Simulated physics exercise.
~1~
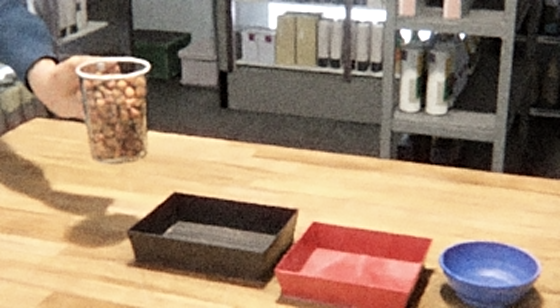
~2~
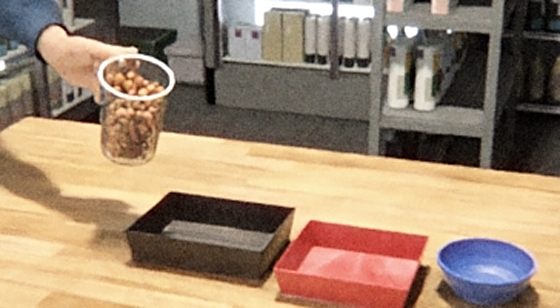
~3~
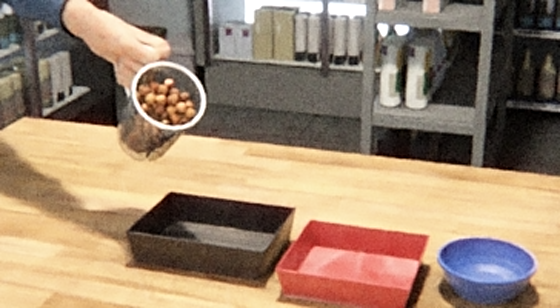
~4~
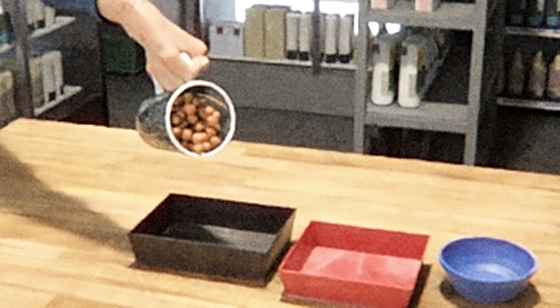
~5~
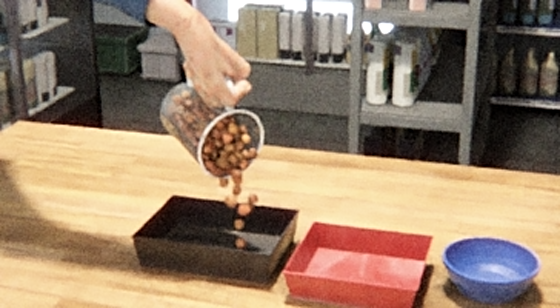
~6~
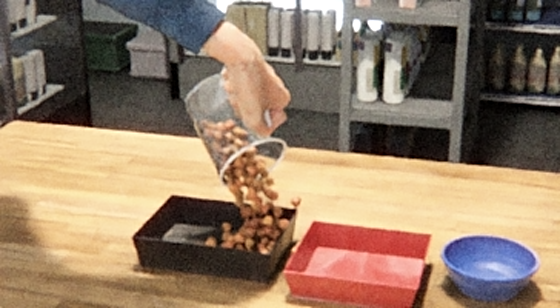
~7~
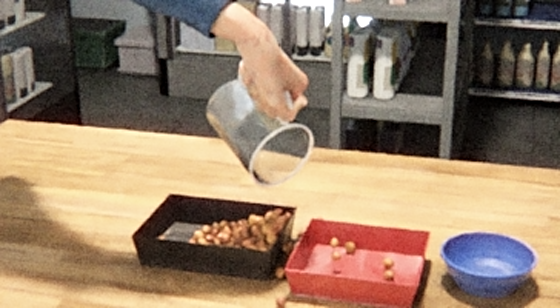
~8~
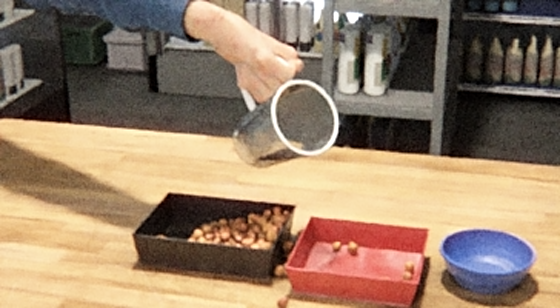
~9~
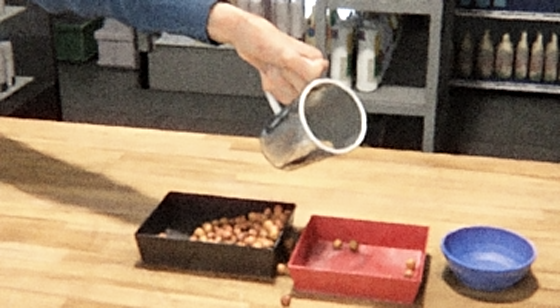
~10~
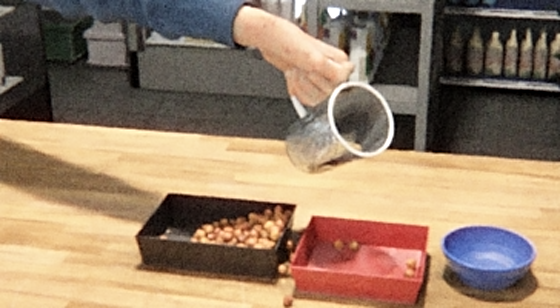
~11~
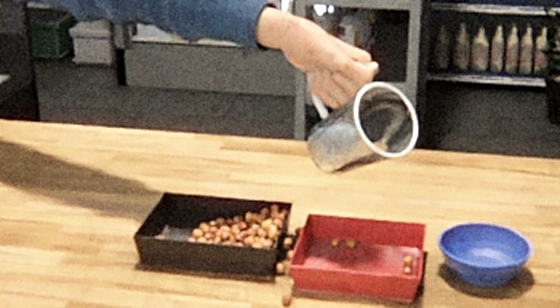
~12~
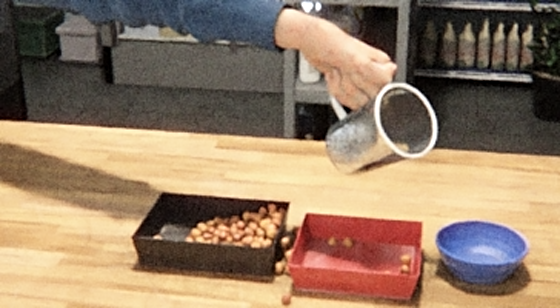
A hand tips a clear cup of hazelnuts mostly into the black tin, spilling a few.
